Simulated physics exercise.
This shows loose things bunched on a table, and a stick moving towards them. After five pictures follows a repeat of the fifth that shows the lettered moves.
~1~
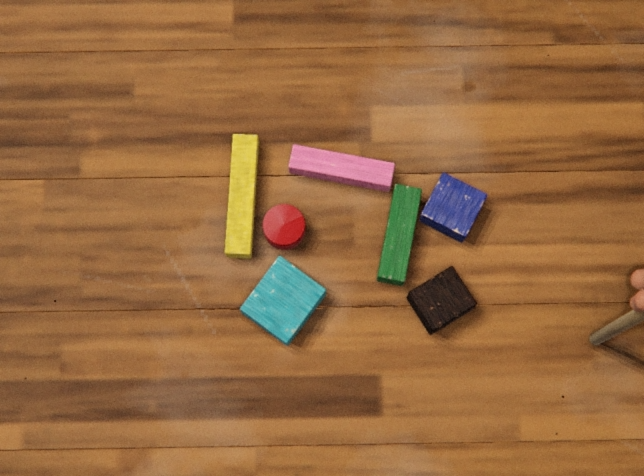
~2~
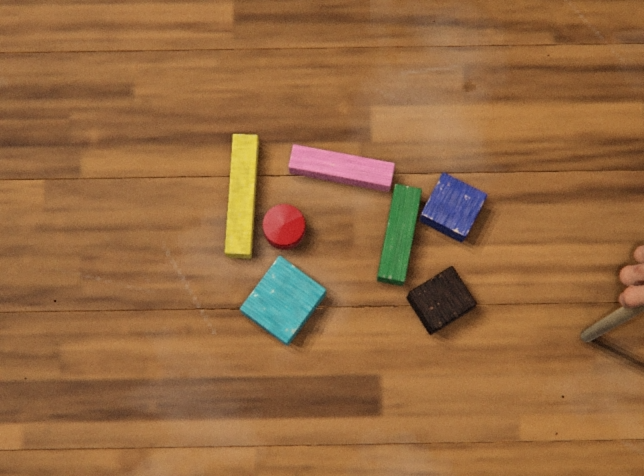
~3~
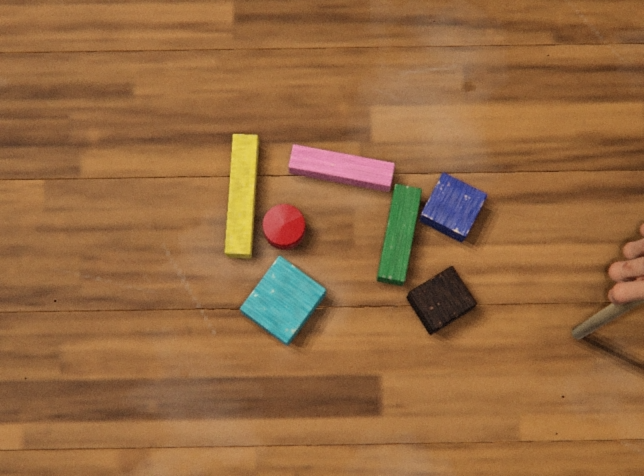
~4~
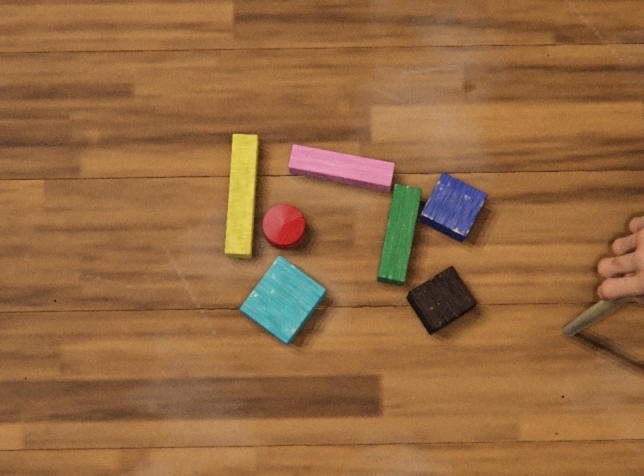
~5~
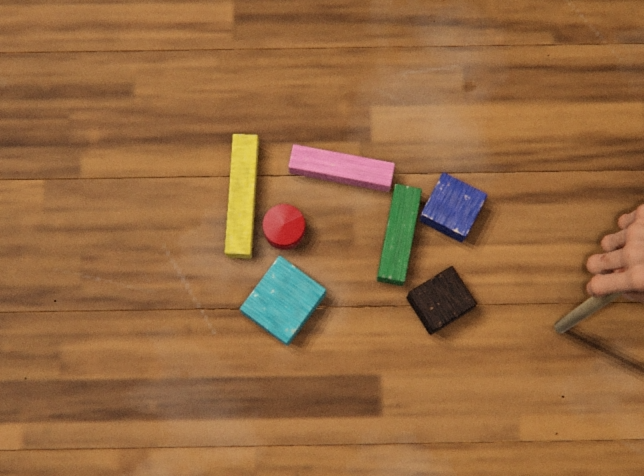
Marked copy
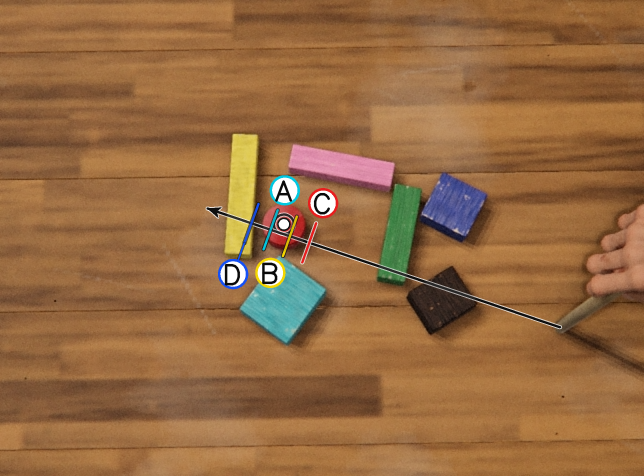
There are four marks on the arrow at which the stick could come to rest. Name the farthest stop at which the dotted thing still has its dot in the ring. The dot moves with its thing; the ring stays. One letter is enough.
Mark C.
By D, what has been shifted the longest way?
The red tin has gone farthest.
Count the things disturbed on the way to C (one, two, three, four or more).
In all, two.
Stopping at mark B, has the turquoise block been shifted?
By then, no.
On the marked copy, A at (270, 230); B at (290, 236); C at (310, 243); D at (252, 223); the arrow from (560, 327) to (207, 208); the white dot at (284, 224).
Taking C. A third of the way, foot of the stick (469, 297).
Two thirds of the way, foot of the stick (379, 267); black block (406, 309); green bar (384, 228).
When it is over, foot of the stick (310, 243); green bar (369, 215); black block (406, 309); the dot is still in its ring.
As for the rest, A shifts the dotted thing to (251, 209); B shifts the dotted thing to (267, 219); D shifts the dotted thing to (236, 199).
